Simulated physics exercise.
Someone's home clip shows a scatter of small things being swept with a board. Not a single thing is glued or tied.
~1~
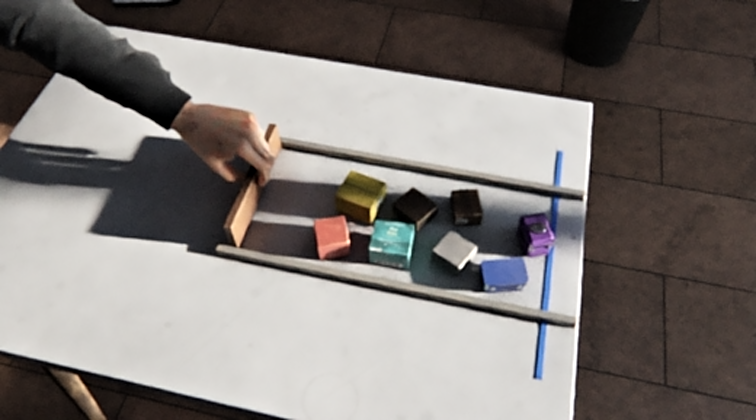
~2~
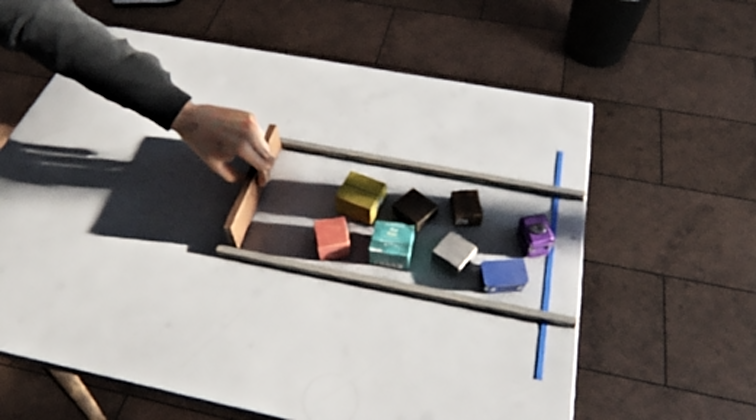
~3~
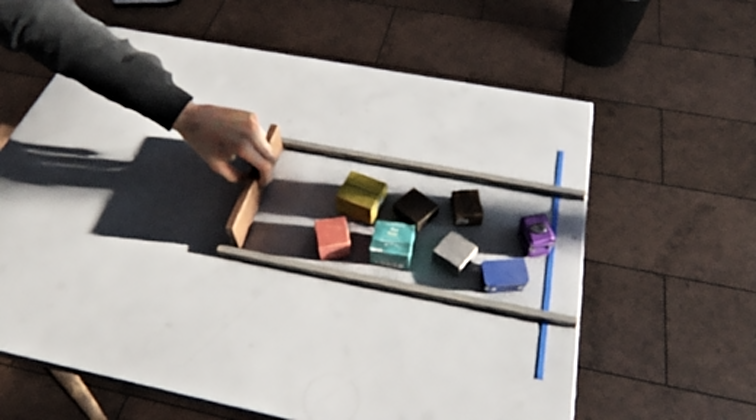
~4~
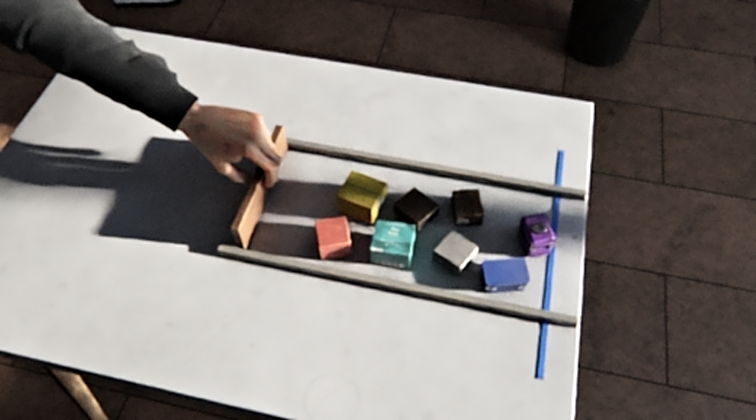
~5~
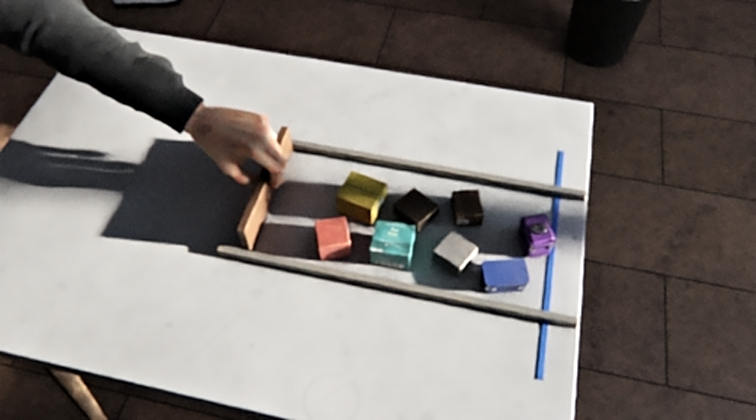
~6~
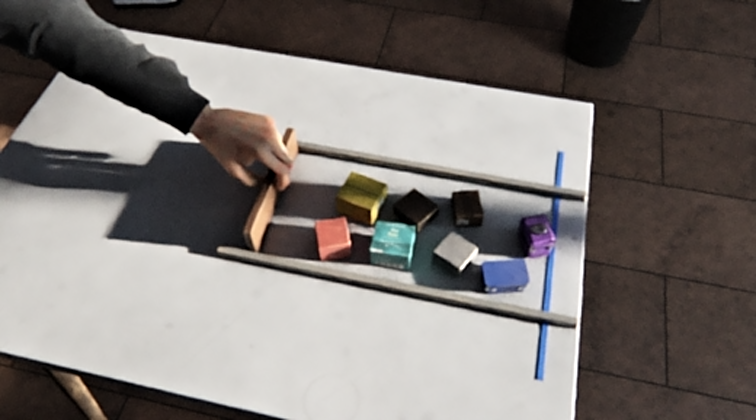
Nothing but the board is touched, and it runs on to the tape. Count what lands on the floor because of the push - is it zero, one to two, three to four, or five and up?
More than four go.
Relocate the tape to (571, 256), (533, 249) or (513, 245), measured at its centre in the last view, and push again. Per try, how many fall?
The counts come to 8, then 5, then 4.
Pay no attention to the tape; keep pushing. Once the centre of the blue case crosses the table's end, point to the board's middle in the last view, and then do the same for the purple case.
Around (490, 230) first and around (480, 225) second.
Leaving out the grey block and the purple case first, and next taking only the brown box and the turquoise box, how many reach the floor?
Counts - first: 4, second: 3.
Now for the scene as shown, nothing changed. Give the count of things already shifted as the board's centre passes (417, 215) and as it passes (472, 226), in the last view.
Counts: 7 and 8.
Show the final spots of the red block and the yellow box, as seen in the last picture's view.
About (567, 291), and the other about (578, 235).
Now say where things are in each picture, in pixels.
In the first picture, purple case (535, 236); blue case (503, 276); brown box (466, 207); board (255, 184); tape (551, 252).
In the second picture, blue case (503, 276); black block (415, 210).
In the third picture, brown box (467, 208); turquoise box (392, 245).
In the fourth picture, purple case (536, 236); yellow box (362, 197).
In the fifth picture, blue case (504, 276); red block (333, 239).
In the sixth picture, purple case (536, 237); blue case (504, 277); brown box (467, 209); board (273, 188); tape (552, 253).
A little later, none off yet; purple case at rest near (536, 237); blue case at rest near (504, 277); brown box at rest near (467, 209).
Next, none off yet; purple case moving near (546, 237); blue case shifted about its own width near (547, 286); brown box shifted well along near (528, 211).
Later still, one off so far; purple case dropping near (593, 320); blue case tilted well over near (593, 313); brown box tilted well over near (601, 218).
When it is over, the number that fall off is five or more; down, turquoise box, black block, grey block, brown box, blue case and purple case.
